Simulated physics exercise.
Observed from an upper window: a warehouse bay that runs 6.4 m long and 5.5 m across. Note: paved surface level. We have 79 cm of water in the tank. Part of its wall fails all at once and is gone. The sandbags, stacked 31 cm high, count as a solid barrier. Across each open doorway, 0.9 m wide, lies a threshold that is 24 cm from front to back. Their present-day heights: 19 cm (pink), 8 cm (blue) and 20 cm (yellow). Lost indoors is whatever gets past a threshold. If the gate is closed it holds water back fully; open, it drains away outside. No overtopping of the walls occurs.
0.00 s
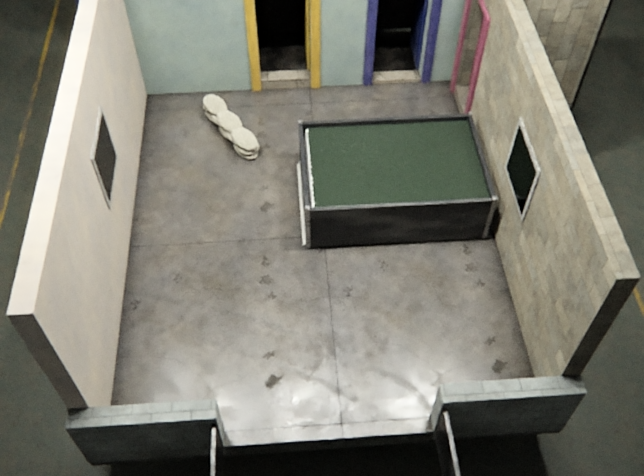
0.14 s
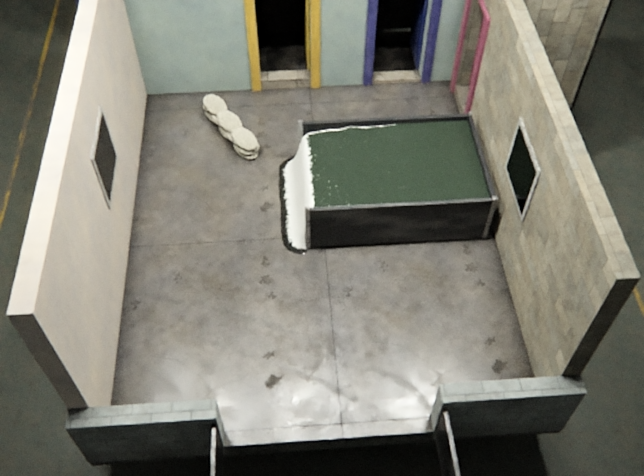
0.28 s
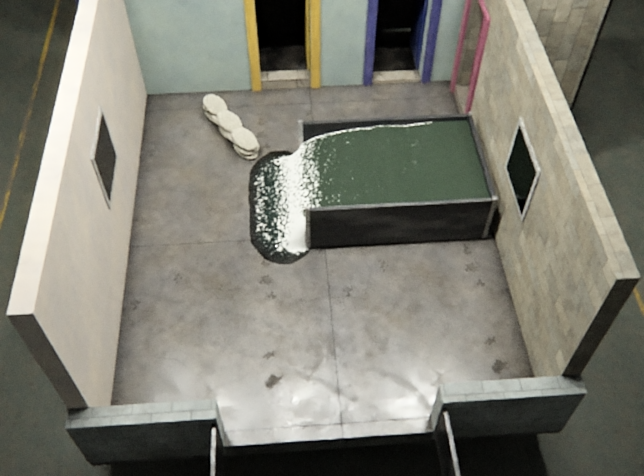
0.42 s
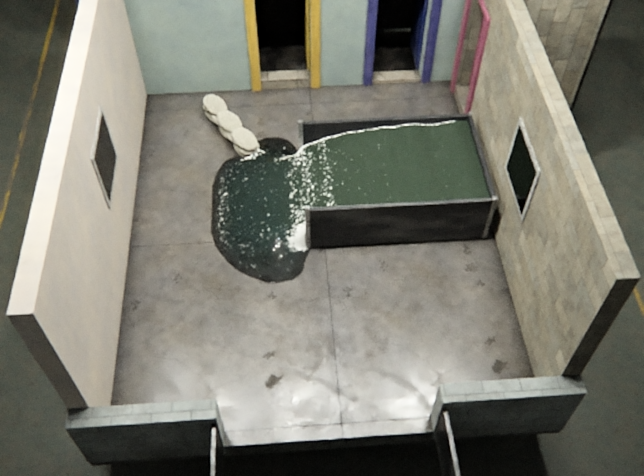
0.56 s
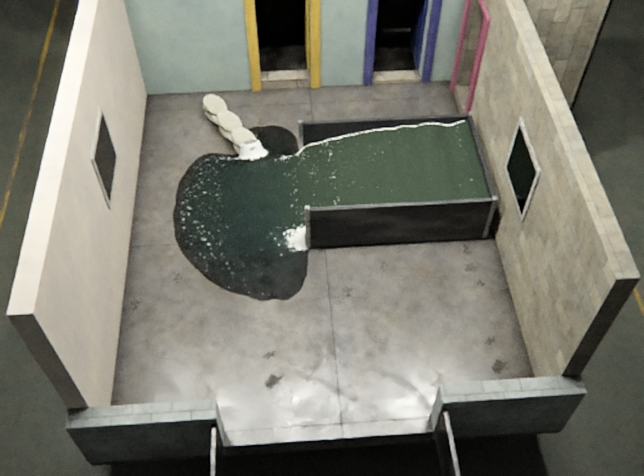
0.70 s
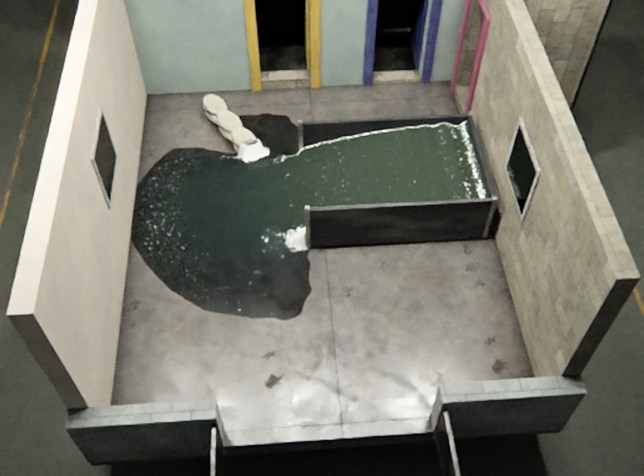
We see a roofless room with a tank of green water whose left side opens, and the water pours out leftward, spreading across the grey floor in a widening dark pool that wraps around the near end of stacked pale sandbags.
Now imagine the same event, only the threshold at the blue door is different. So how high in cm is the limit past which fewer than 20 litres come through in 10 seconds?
The limit is about 11 cm.
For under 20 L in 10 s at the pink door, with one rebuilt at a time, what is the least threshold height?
The pink door needs around 14.5 cm.
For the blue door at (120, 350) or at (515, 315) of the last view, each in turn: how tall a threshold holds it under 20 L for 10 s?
17 and 9.0 cm.
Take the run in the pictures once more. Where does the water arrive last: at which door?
That's the pink door.
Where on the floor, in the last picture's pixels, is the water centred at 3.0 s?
I'd say around (241, 217).
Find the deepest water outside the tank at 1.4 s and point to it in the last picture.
(136, 196).
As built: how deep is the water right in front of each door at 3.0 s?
Depths, in cm - pink: 0, blue: 0, yellow: 15.
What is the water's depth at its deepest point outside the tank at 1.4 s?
Roughly 49 cm.
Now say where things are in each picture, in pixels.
The tank at (393, 163) is whole and still, 79 cm deep; the blue door at (401, 37) is dry, in the first frame.
The gap is at (306, 189), the front 0.3 m out at (285, 217); the back of the tank holds 79 cm, in the second frame.
Water pours out at (306, 192) and has run 0.8 m, to (254, 219); about 14 cm deep outside, 79 cm at the back, in the third frame.
The front is at (219, 239), 1.4 m from the gap at (306, 193); 3.0 m2 of floor is wet, 79 cm left at the back, in the fourth frame.
Water pours out at (306, 194) and has run 2.0 m, to (180, 226); about 9 cm deep outside, 78 cm at the back, in the fifth frame.
The gap is at (306, 194), the front 2.6 m out at (136, 231); the back of the tank holds 70 cm; 2.4 m in a straight line remain to the blue door at (401, 37), in the sixth frame.
After 1.4 s water covers 35 % of the floor, deepest (49 cm) near (136, 196); it has not reached the blue door.
After 3.0 s water covers 50 % of the floor, deepest (43 cm) near (147, 98); it has not reached the blue door.
After 10.0 s water covers 95 % of the floor, deepest (15 cm) near (228, 94); 9 cm at the blue door, 49 litres in over its 8 cm threshold.
At the blue door as built, the water arrived by 3.6 s and peaked near 16 cm at 6.8 s.
Run again over the same 10 s with other heights there, 37 litres in over 9 cm, 12 litres over 12 cm. The limit of 20 litres is kept from about 11 cm up.
